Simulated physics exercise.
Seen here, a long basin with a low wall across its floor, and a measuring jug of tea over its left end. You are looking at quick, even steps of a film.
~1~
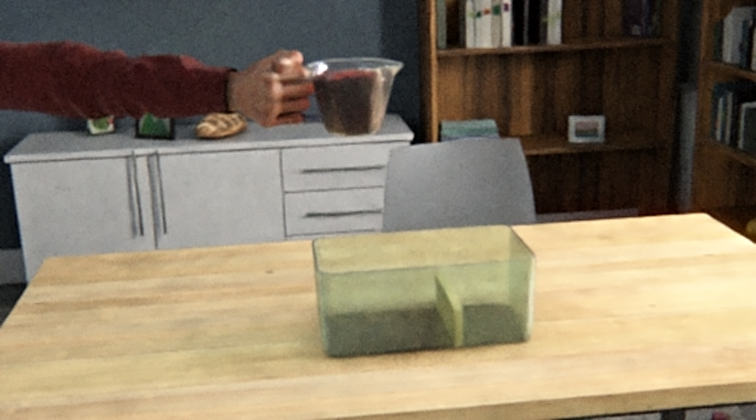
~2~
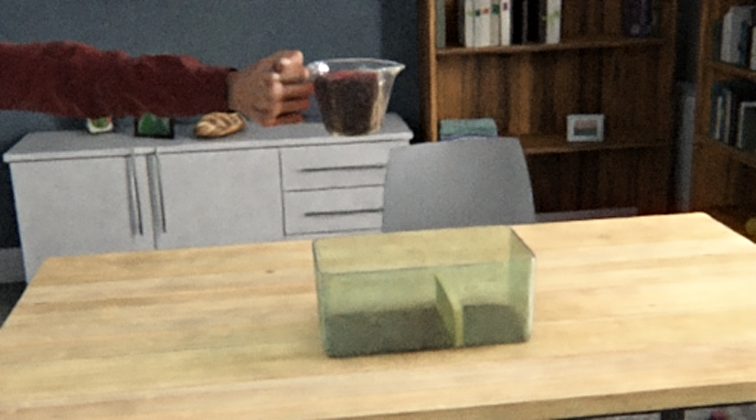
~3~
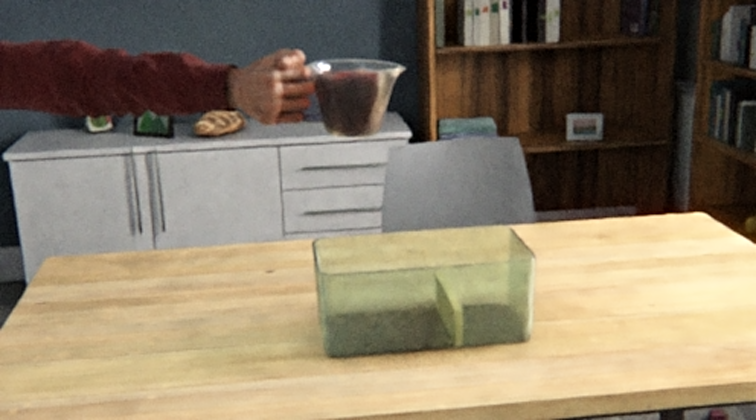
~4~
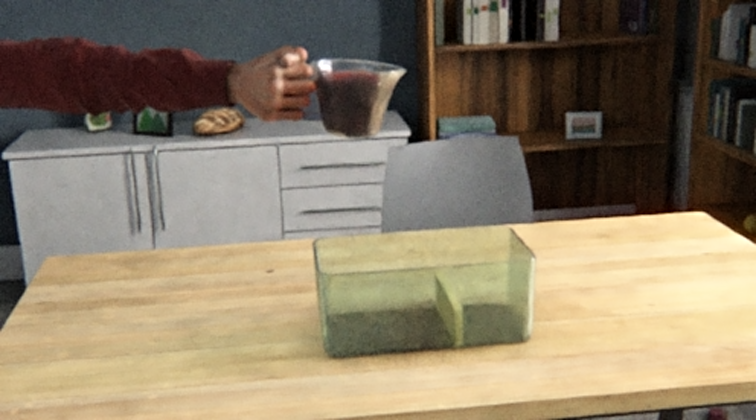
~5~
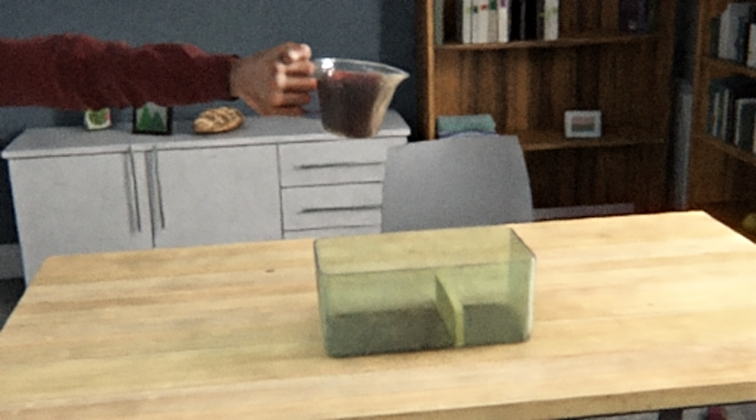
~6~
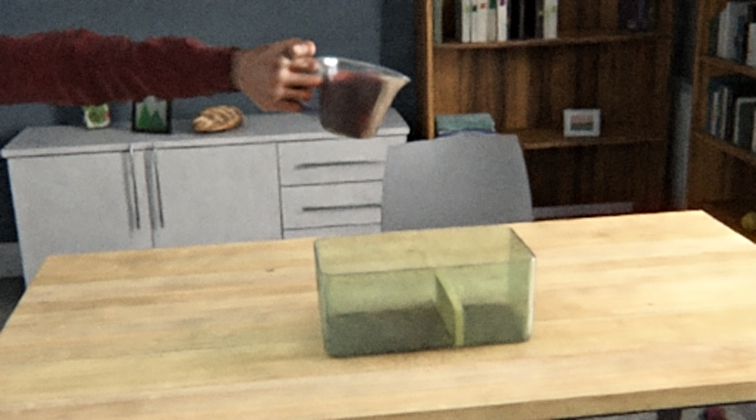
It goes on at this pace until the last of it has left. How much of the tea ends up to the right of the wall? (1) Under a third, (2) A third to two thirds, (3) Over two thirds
The answer is 3.
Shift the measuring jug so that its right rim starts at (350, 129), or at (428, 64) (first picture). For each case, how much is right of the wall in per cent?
Start one gives some 0 %, start two some 80 %.
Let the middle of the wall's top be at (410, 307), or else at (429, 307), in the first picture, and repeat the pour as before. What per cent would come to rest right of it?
In order, some 90 and 85 in a hundred.
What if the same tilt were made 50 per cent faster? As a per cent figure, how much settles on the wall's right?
Near 65 parts in a hundred.
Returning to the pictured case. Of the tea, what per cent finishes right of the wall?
I'd put it near 75 per cent.
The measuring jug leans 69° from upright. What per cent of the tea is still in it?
About 60 %.
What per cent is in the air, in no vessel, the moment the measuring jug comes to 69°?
Somewhere around 35 per cent of it.
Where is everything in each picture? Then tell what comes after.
In the first frame, tilt 0°; pouring edge (404, 64); surface from (311, 77) to (392, 73); the long basin's rim runs from (315, 257) to (523, 243); the wall's top is at (448, 291).
In the second frame, tilt 1°; pouring edge (405, 65); surface from (312, 77) to (392, 74).
In the third frame, tilt 2°; pouring edge (406, 67); surface from (313, 77) to (392, 75).
In the fourth frame, tilt 5°; pouring edge (407, 70); surface from (315, 77) to (394, 76).
In the fifth frame, tilt 9°; pouring edge (409, 74); surface from (317, 78) to (397, 77).
In the sixth frame, tilt 13°; pouring edge (411, 79); surface from (319, 79) to (402, 79).
A moment on, the measuring jug is tipped part way and 59 per cent is still to pour, 0 is left of the wall and 5 right of it.
Next, the measuring jug is tipped on its side and 9 per cent is still to pour, 4 is left of the wall and 59 right of it.
Then the measuring jug is tipped on its side and 0 per cent is still to pour, 21 is left of the wall and 75 right of it.
Later the measuring jug is tipped on its side and 0 per cent is still to pour, 23 is left of the wall and 75 right of it.
Finally, 23 per cent lies left of the wall, 75 right of it and 2 outside.
